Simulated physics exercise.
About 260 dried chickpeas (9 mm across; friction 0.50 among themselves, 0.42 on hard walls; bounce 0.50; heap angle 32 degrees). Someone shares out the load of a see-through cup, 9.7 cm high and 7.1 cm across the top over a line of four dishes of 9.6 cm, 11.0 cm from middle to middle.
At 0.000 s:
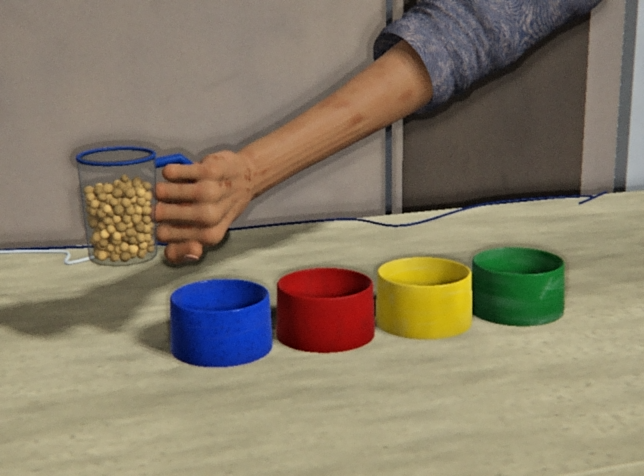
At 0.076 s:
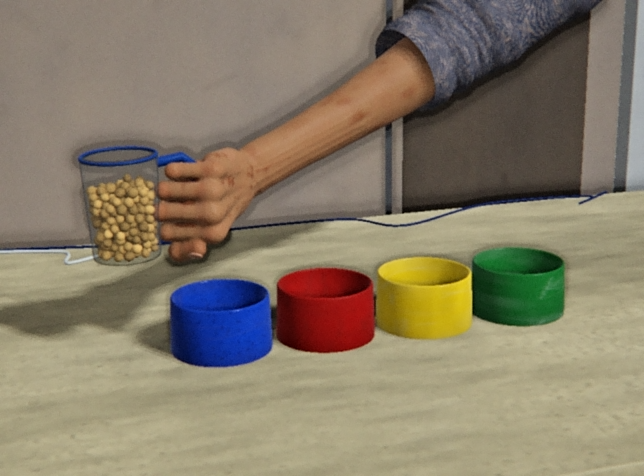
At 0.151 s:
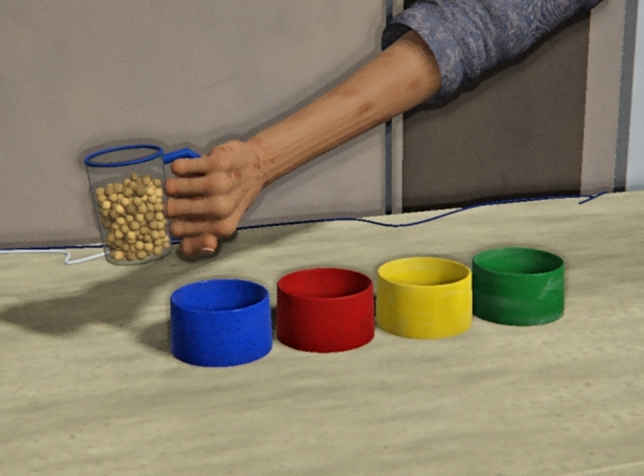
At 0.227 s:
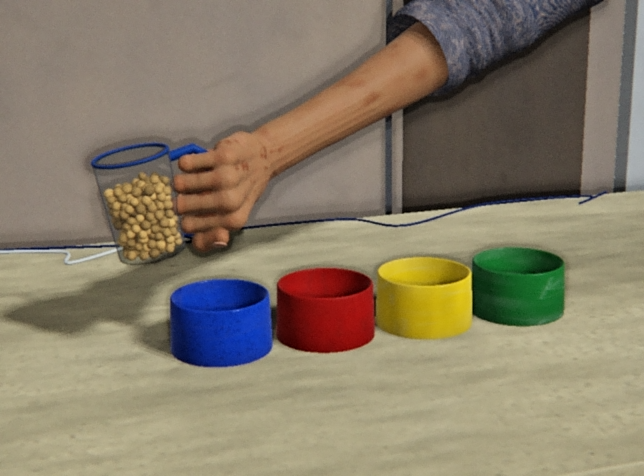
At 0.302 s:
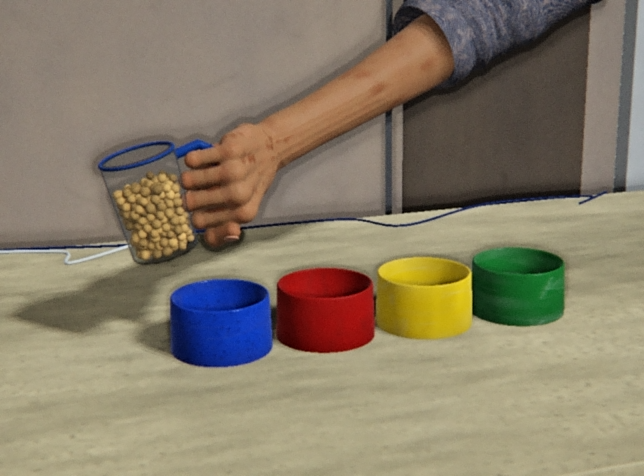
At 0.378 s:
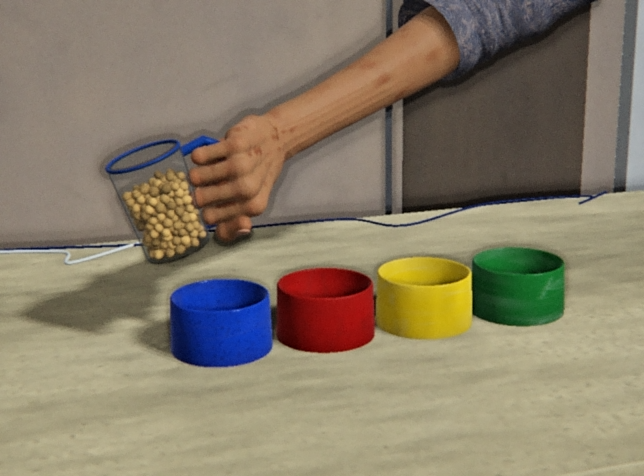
A bare forearm with a blue-grey sleeve reaches in from the upper right over a pale tabletop, seen from slightly above by a still camera against a grey-brown wall. Its hand grips a clear, blue-rimmed cup of round tan pieces at left, behind a row of blue, red, yellow and green dishes. The hand shifts the cup slightly rightward, gradually leaning its base toward the right and its rim left.
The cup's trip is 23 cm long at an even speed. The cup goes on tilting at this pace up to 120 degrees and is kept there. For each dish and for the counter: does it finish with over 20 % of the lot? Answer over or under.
Red dish: Over; blue dish: Under; green dish: Under; yellow dish: Under; on the counter: Under.
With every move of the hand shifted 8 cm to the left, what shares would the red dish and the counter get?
In that case red 0; counter 0.
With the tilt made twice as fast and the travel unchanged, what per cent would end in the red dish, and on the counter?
Red 0, counter 0.
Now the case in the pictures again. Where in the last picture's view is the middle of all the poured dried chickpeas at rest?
At about (313, 317).
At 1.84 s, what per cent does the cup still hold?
Roughly 100 per cent.
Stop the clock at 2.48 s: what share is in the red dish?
Near 75 per cent so far.
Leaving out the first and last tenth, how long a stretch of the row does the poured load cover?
Some 6 cm.
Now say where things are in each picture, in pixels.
Cup at (120, 206), tilt 0 degrees, lip at (78, 159), moved 0.0 cm; middle of the pieces at (121, 223); blue dish at (220, 296); red dish at (325, 284); yellow dish at (424, 272); green dish at (518, 261), in the first picture.
Cup at (123, 206), tilt 1 degrees, lip at (80, 160), moved 0.3 cm; middle of the pieces at (125, 223), in the second picture.
Cup at (132, 205), tilt 5 degrees, lip at (86, 162), moved 1.1 cm; middle of the pieces at (135, 222), in the third picture.
Cup at (141, 204), tilt 9 degrees, lip at (93, 165), moved 2.1 cm; middle of the pieces at (146, 221), in the fourth picture.
Cup at (151, 204), tilt 13 degrees, lip at (100, 167), moved 3.0 cm; middle of the pieces at (157, 220), in the fifth picture.
Cup at (161, 203), tilt 17 degrees, lip at (107, 170), moved 3.9 cm; middle of the pieces at (167, 218); blue dish at (220, 296); red dish at (325, 284); yellow dish at (424, 272); green dish at (518, 261). Its pace works out near 55 degrees a second; the hand travels 12 cm a second, in the sixth picture.
After 1.26 s, tilt 65 degrees; cup holds 100 %.
After 1.84 s, tilt 97 degrees; cup holds 100 %.
After 2.48 s, tilt 120 degrees; cup holds 15 %, red 75 %.
At rest (3.3 s), red 90 %, blue 0 %, green 0 %, yellow 0 %, counter 10 %.
